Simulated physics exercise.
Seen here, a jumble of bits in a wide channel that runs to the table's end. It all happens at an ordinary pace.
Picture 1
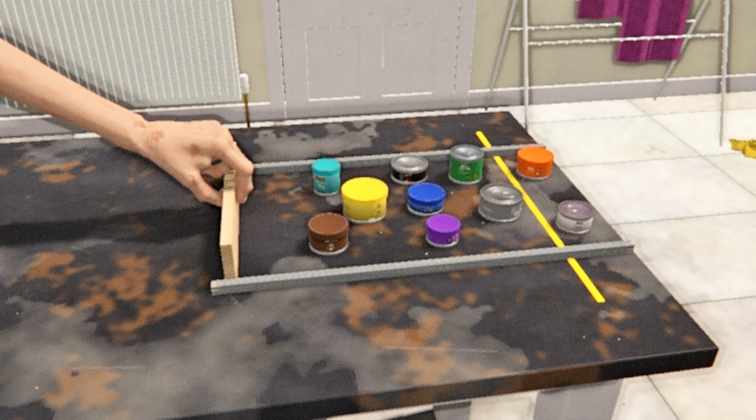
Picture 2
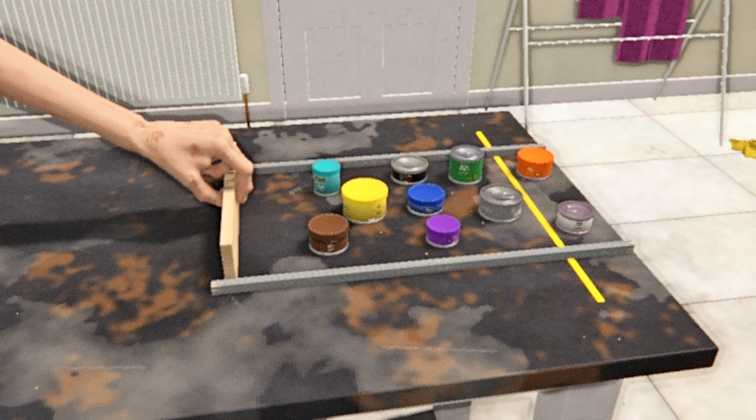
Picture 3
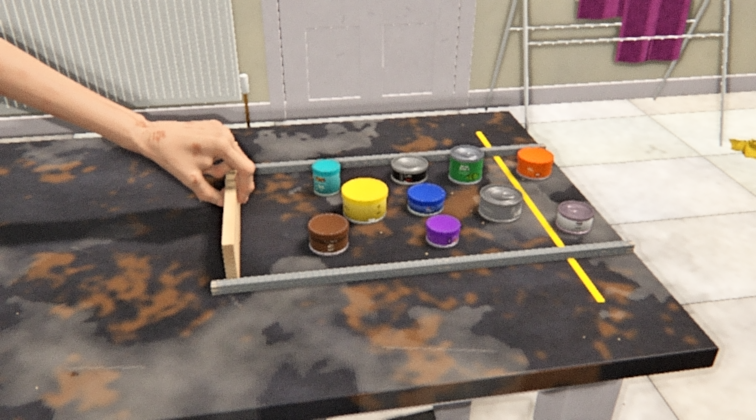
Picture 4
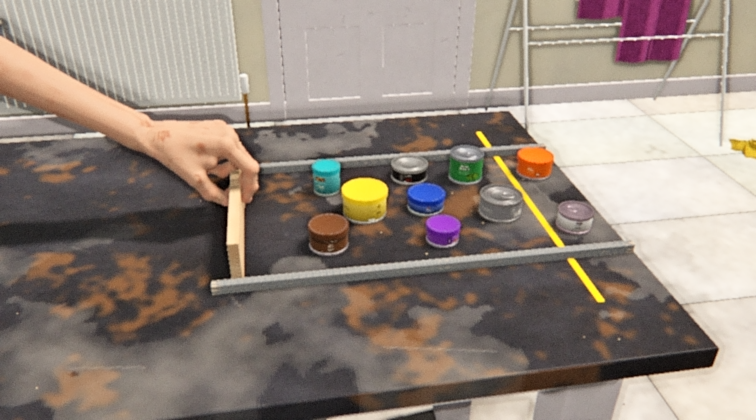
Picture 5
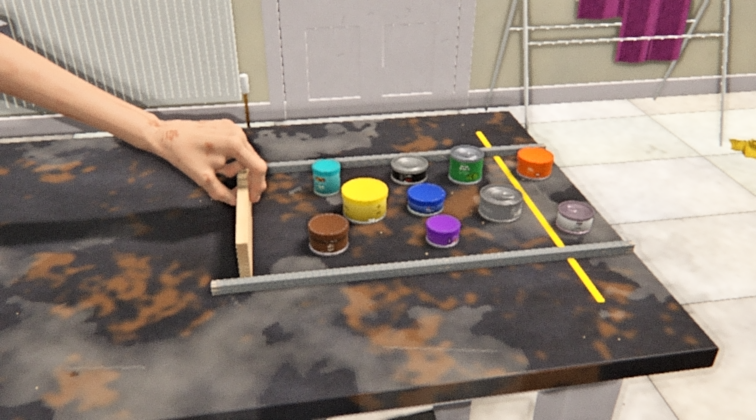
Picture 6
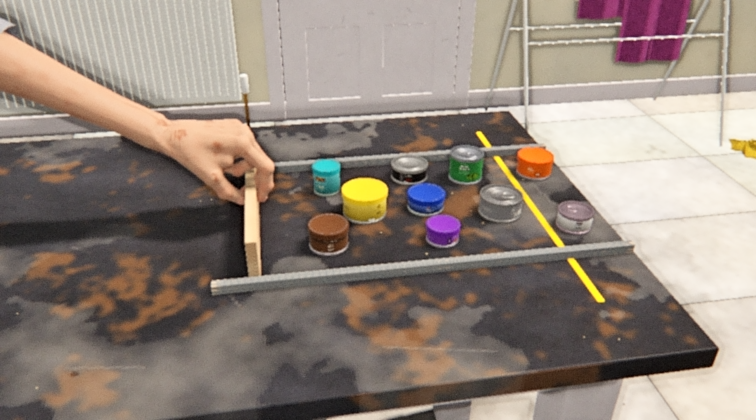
A hand at the left slides an upright wooden board a short way rightward between two grey rails on a dark, rust-blotched tabletop, seen from slightly above in a room with a pale door and tiled floor. Small turquoise, yellow, brown, black, blue, purple, green, grey and orange pots sit motionless to its right, around a yellow strip. The board starts almost still, then edges nearer them without touching, while the camera stays fixed.
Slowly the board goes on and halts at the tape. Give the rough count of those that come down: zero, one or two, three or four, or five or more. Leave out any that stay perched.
Outcome: The number that fall off is one or two.
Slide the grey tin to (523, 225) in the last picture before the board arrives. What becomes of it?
The grey tin holds on.
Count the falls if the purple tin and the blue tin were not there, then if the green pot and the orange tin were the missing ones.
It would be 1 and 0.
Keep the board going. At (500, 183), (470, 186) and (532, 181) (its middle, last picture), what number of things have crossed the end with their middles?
It would be 0, 0 and 2.
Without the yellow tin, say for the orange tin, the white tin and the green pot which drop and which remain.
The orange tin drops off, the white tin does not fall, the green pot survives.
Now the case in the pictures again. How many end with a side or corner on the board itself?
5 of them.
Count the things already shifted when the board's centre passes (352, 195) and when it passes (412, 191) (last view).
First 3, then 7.
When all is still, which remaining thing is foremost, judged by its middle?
That is the blue tin.
Soon after, none off yet; orange tin at rest near (535, 164); white tin at rest near (575, 217); grey tin at rest near (501, 203).
At rest, the number that fall off is one or two; fallen, orange tin.
